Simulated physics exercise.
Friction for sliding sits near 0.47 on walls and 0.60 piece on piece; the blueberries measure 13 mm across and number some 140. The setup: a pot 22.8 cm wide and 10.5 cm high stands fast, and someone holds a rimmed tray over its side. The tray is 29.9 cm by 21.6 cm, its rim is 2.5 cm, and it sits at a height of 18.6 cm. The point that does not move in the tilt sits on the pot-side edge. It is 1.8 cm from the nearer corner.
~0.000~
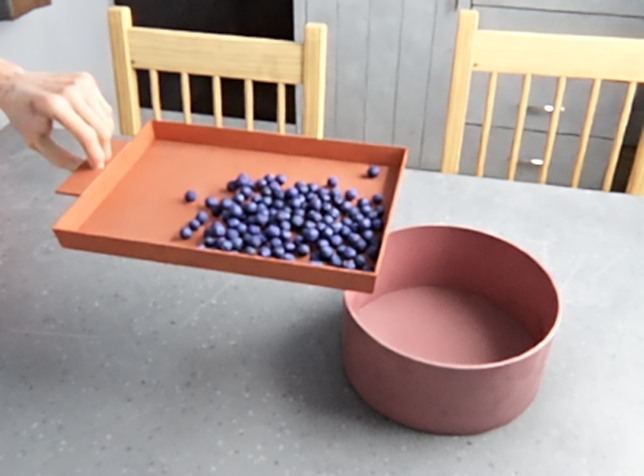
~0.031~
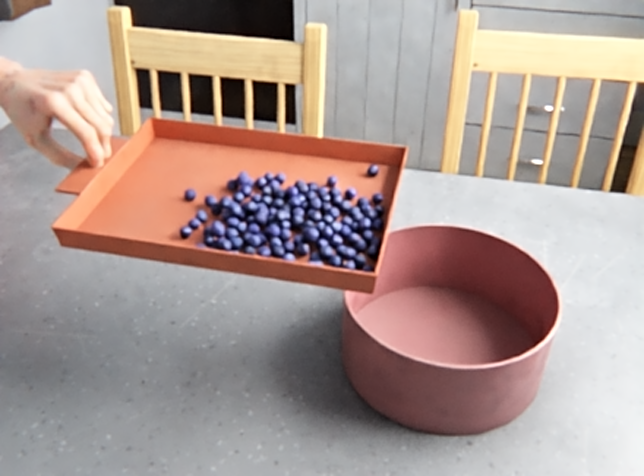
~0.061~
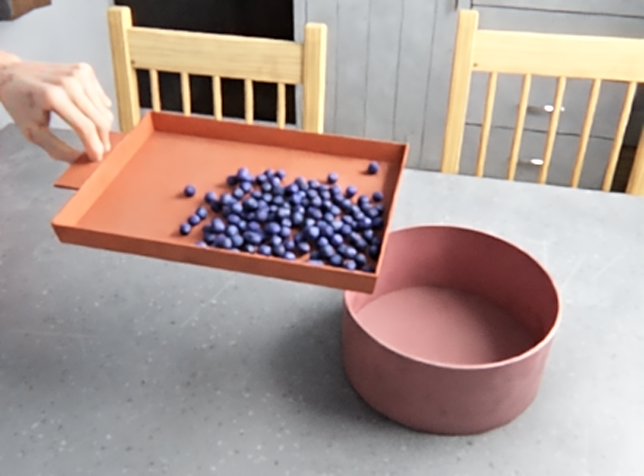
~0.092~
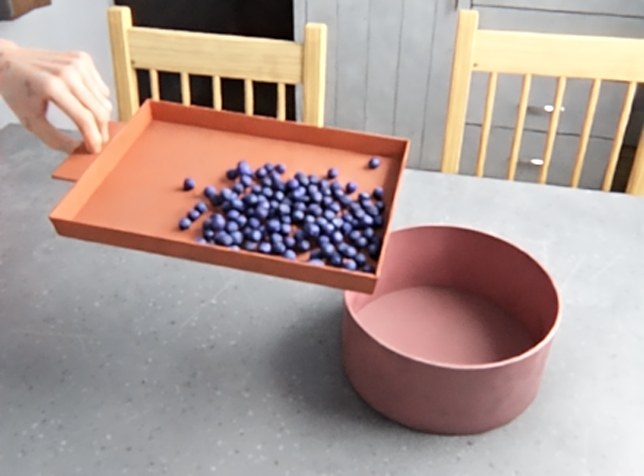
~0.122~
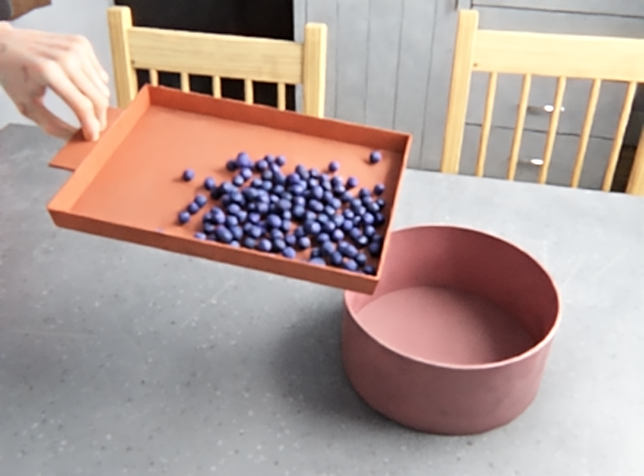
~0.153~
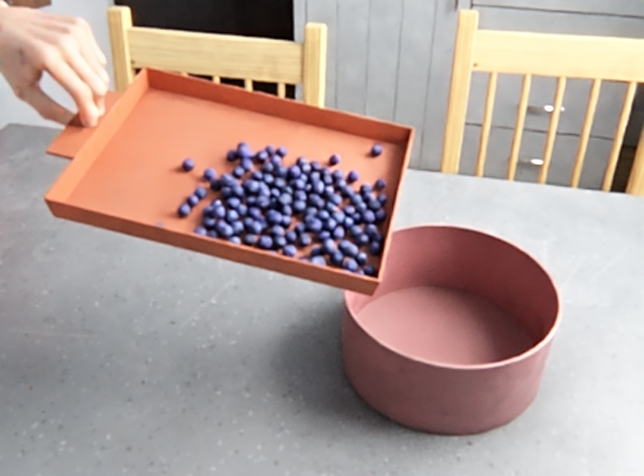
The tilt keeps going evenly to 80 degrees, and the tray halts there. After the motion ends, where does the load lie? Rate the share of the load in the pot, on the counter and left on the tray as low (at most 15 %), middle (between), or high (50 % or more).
Pot - low, counter - middle, tray - high.
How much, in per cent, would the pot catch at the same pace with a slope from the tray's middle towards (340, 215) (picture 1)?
Near 30 percent, give or take.
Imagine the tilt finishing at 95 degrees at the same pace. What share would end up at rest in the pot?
You'd end up with some 0 % in the pot.
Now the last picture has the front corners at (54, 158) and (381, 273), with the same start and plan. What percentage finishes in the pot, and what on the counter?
You'd end with pot at 40 and counter at 5.
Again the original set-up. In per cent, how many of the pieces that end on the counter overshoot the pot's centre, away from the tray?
I reckon around 60 per cent.
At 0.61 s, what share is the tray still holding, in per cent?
100 %, give or take.
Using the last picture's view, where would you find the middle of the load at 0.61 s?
Somewhere about (346, 204) in the last view.
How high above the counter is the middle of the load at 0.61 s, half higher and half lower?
The halfway line is at about 26 cm.
After 0.43 s, tilt 46 degrees; the tray holds 100 %, the pot 0 %.
After 0.61 s, tilt 68 degrees; the tray holds 100 %, the pot 0 %.
After 0.92 s, tilt 80 degrees; the tray holds 90 %, the pot 0 %.
In the end, at 2.1 s, pot 0 %, counter 30 %, tray 70 %.
